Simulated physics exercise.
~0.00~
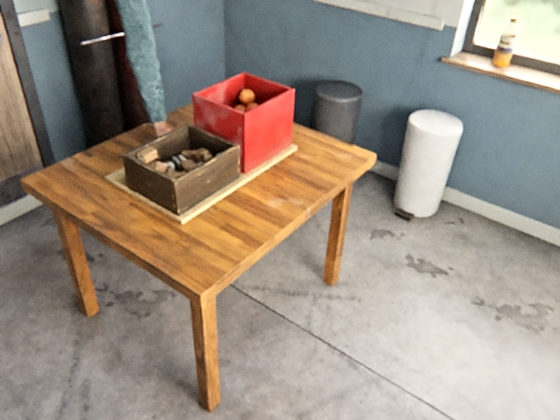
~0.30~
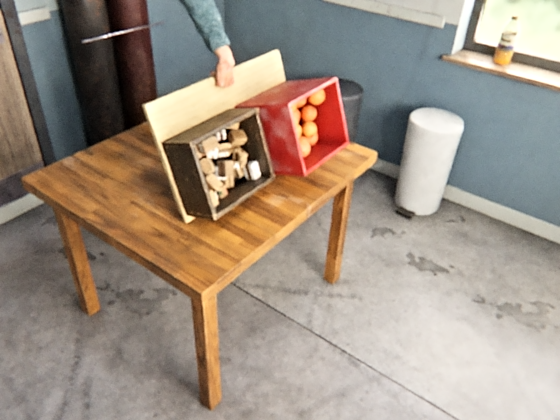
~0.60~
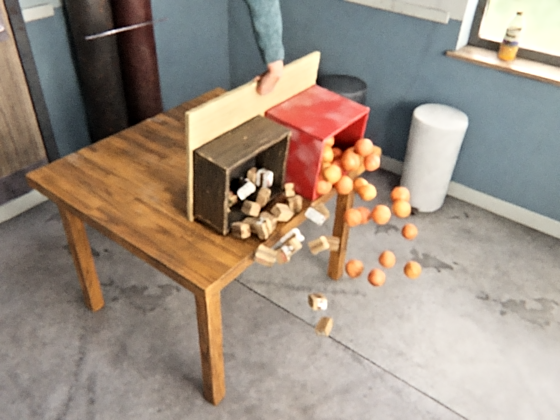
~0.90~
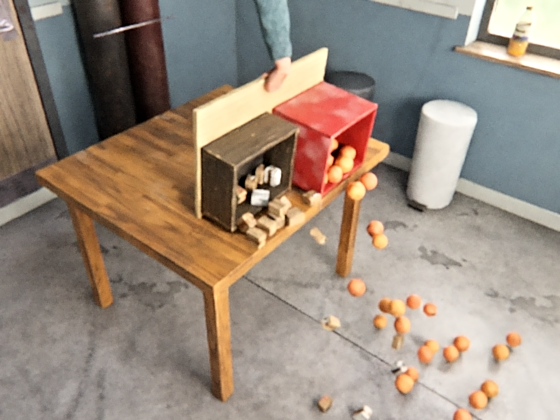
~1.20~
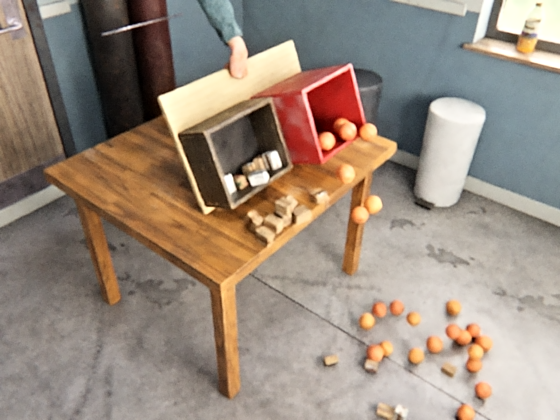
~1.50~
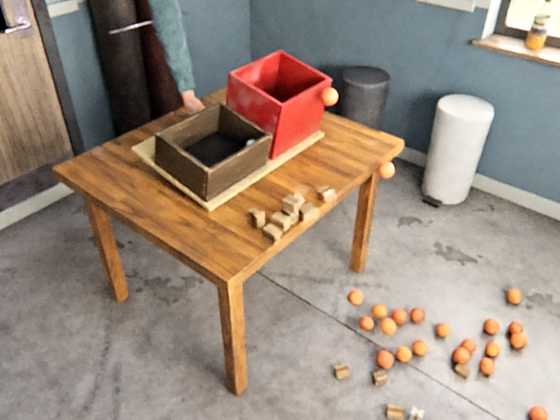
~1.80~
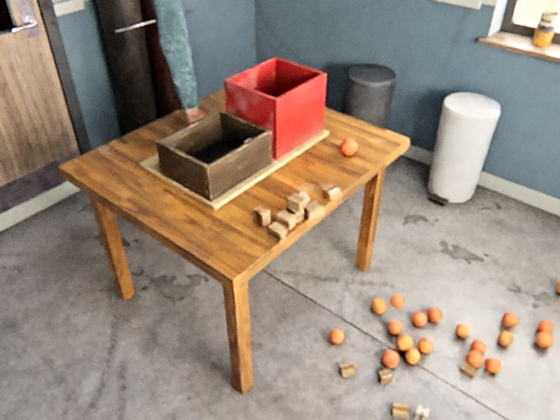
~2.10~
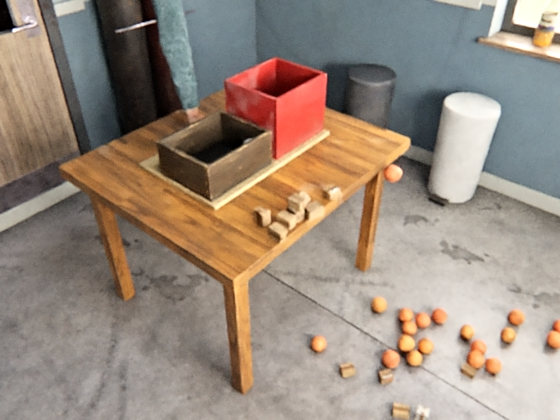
A hand tilts a pale board on a wooden table, seen from above in a blue-walled room with a grey floor, as the view drifts slightly left. Fixed to the board are a dark crate of small tan parcels and, to its right, a red crate of oranges. The board tips rightward until it stands upright, and oranges pour over the table's edge while parcels tumble onto the tabletop and floor. The hand then lowers the board flat again. One last orange rolls off the table, leaving most oranges scattered on the floor and several parcels beside the crates.
